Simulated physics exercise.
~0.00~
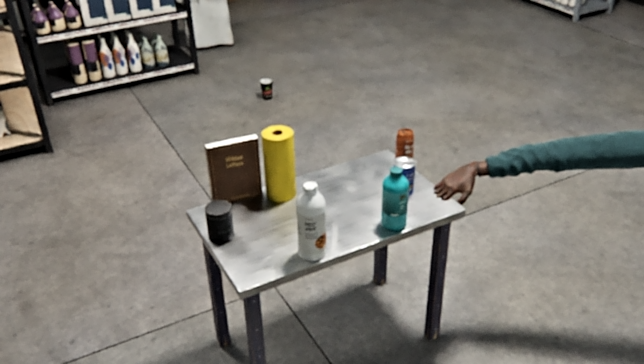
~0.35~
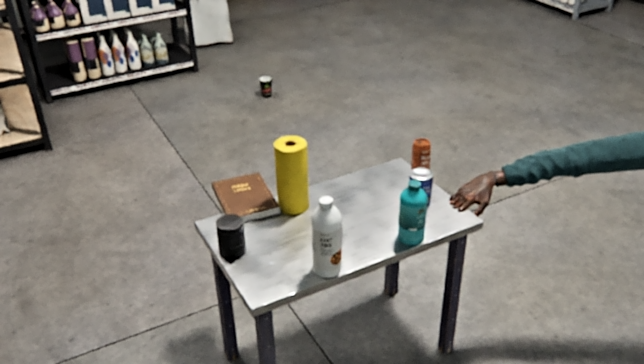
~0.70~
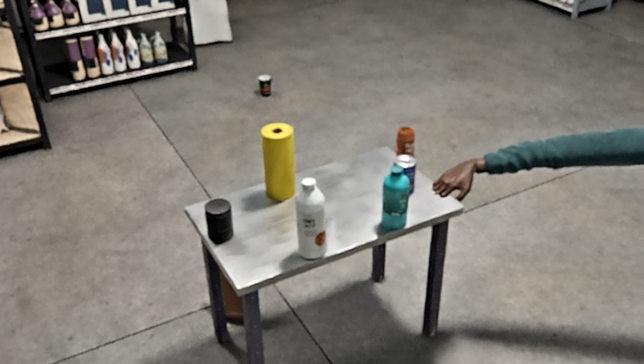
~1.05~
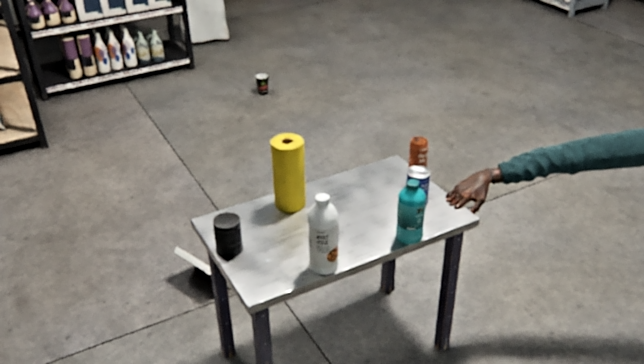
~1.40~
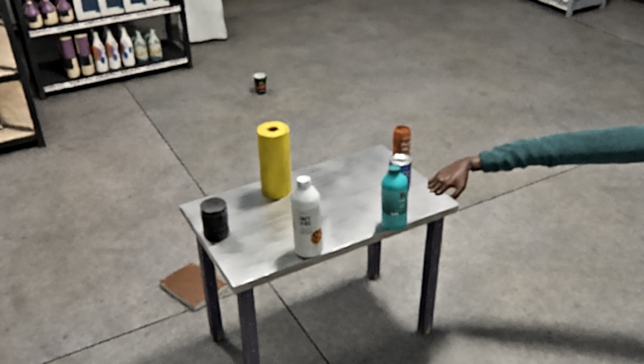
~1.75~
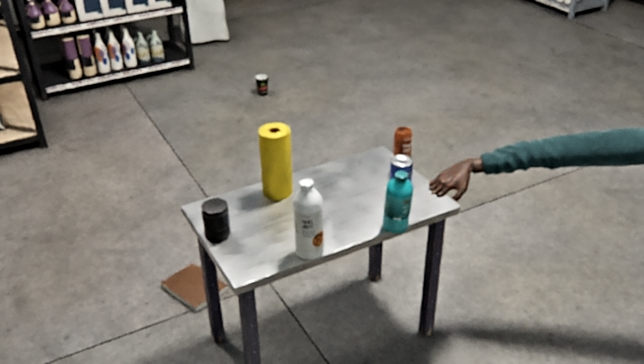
To begin with, a light work table holds an upright brown book, a yellow roll, a black jar, a white bottle, a turquoise bottle, a blue tin and an orange can, while a hand in a green sleeve rests on its right end. The table jerks back and forth, and the book topples onto its side on the tabletop. It then slides off and drops, tilting, beside the left legs. The table shifts again as the book lands on the floor. Finally, the book lies flat there, while the yellow roll and the bottles still stand.
